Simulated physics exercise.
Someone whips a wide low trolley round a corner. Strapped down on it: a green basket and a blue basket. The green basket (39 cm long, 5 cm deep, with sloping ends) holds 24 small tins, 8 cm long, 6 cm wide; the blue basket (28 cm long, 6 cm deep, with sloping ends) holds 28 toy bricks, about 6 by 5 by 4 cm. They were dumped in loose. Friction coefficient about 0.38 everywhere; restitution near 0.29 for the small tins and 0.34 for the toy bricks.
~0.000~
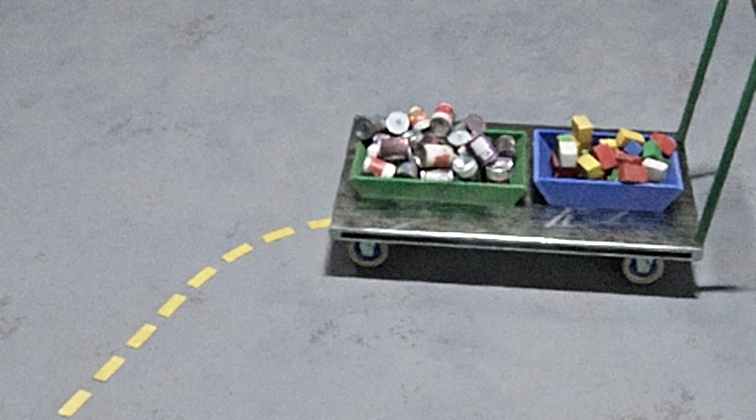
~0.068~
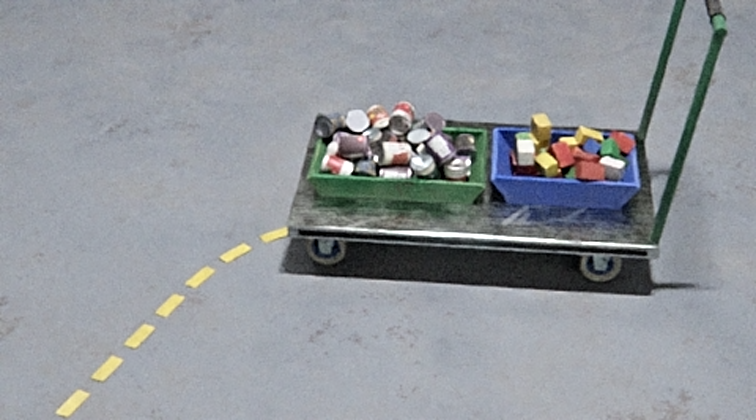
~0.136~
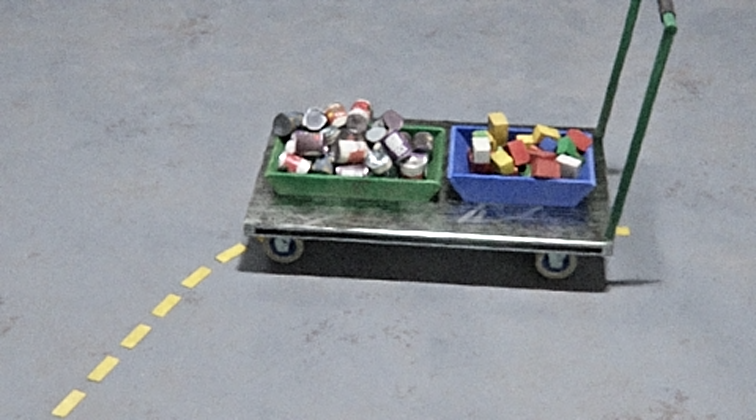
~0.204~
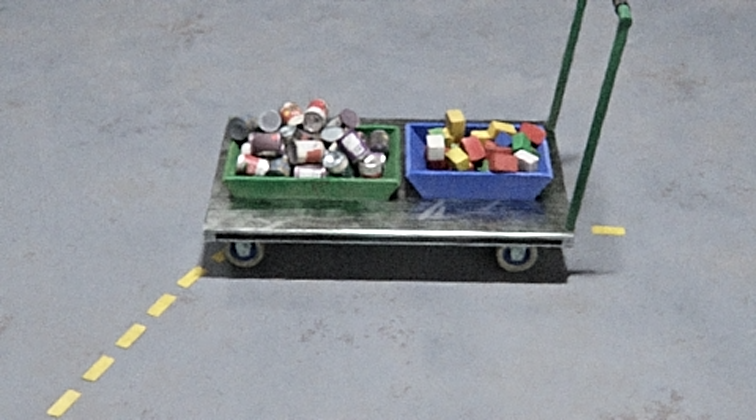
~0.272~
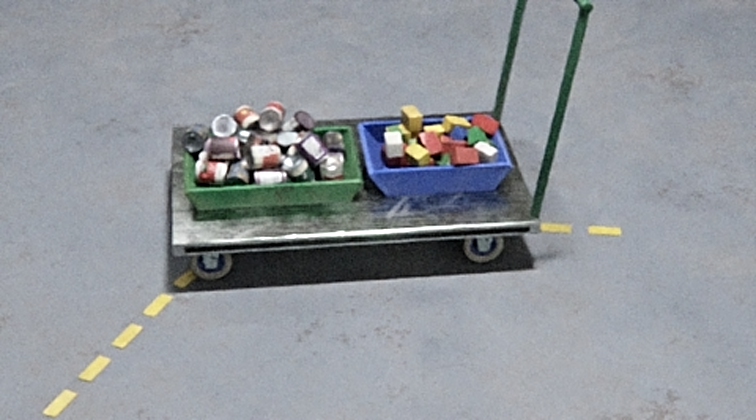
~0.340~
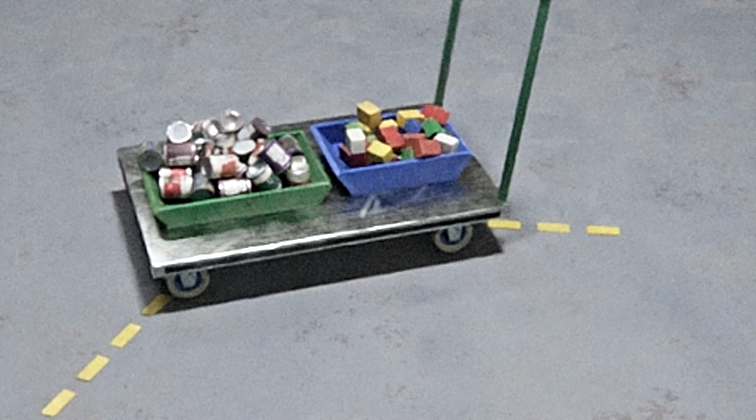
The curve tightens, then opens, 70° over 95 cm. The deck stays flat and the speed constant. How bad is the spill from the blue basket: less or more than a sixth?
Out of the blue basket go under a sixth of the toy bricks.
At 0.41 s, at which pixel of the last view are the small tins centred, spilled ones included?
At about (184, 182).
After 0.41 s, 3 of 24 out of the green basket and 0 of 28 out of the blue basket.
After 0.53 s, 3 of 24 out of the green basket and 1 of 28 out of the blue basket.
After 0.71 s, 6 of 24 out of the green basket and 1 of 28 out of the blue basket.
When it is over (at 1.16 s), 6 of 24 out of the green basket and 1 of 28 out of the blue basket. Asked share, 1 of 28, 4 per cent.
